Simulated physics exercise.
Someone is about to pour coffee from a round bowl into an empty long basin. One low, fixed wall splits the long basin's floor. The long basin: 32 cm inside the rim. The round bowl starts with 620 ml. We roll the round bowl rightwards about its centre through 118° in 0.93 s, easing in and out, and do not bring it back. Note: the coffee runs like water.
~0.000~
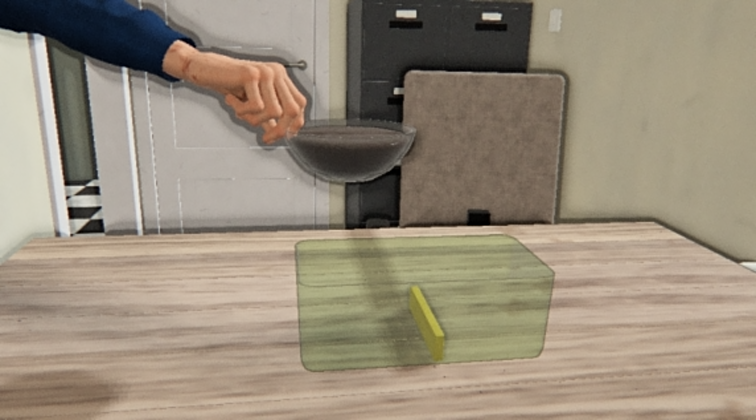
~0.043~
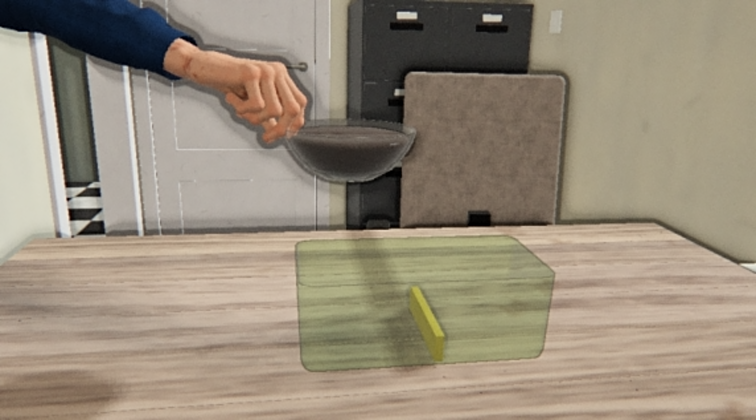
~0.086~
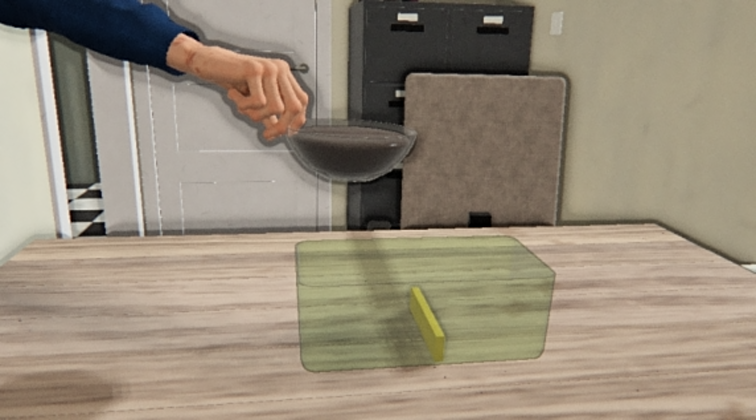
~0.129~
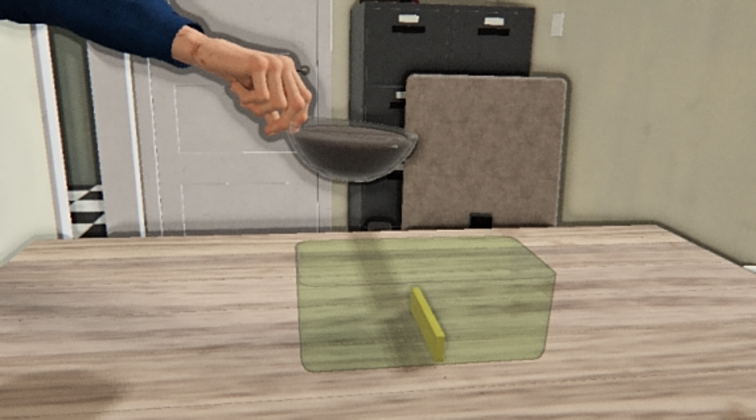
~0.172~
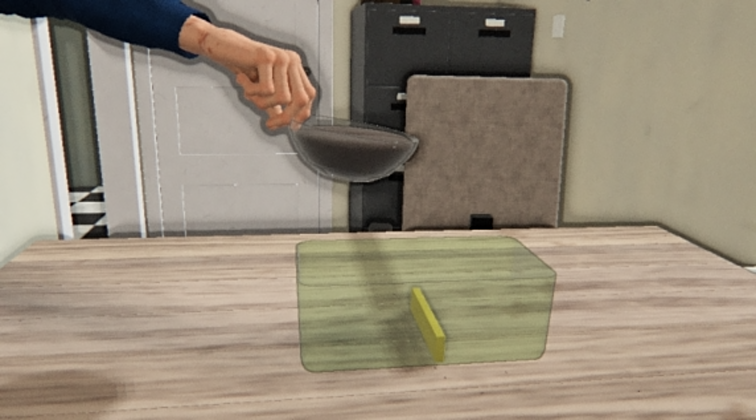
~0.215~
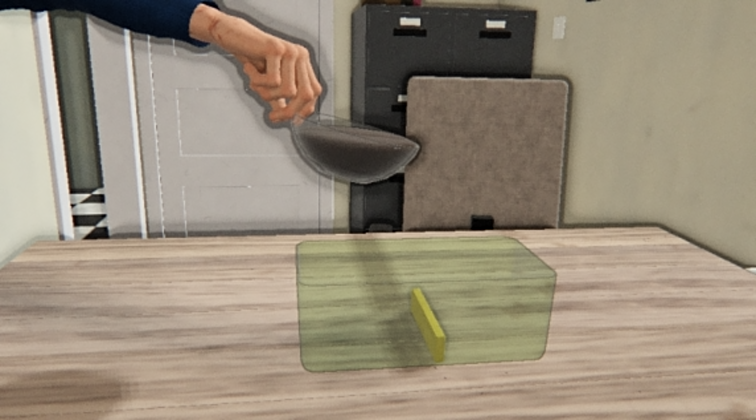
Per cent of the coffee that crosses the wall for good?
74 per cent.
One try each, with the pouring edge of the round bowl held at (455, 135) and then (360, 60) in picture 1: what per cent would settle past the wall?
Try 1: 85 %; try 2: 35 %.
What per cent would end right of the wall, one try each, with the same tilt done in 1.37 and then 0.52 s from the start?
I'd expect close to 80 per cent and then close to 55 per cent.
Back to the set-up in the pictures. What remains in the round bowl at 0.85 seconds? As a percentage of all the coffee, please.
0 in a hundred, give or take.
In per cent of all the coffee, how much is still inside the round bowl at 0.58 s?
About 12 per cent.
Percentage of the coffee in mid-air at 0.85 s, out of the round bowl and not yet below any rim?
Estimated airborne part: Roughly 1 per cent.
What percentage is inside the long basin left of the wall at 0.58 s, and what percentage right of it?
Left about 2, right about 44.
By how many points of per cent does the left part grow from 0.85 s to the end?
Around 1 in a hundred.
Then, 0.58 s in, the tilt is 81° and 12 per cent is still to pour, 2 is left of the wall and 45 right of it.
Then, 0.85 s in, the tilt is 116° and 0 per cent is still to pour, 24 is left of the wall and 75 right of it.
Then, 1.13 s in, the tilt is 118° and 0 per cent is still to pour, 25 is left of the wall and 74 right of it.
Then, 1.43 s in, the tilt is 118° and 0 per cent is still to pour, 25 is left of the wall and 74 right of it.
Finally, 25 per cent lies left of the wall, 74 right of it and 1 outside.
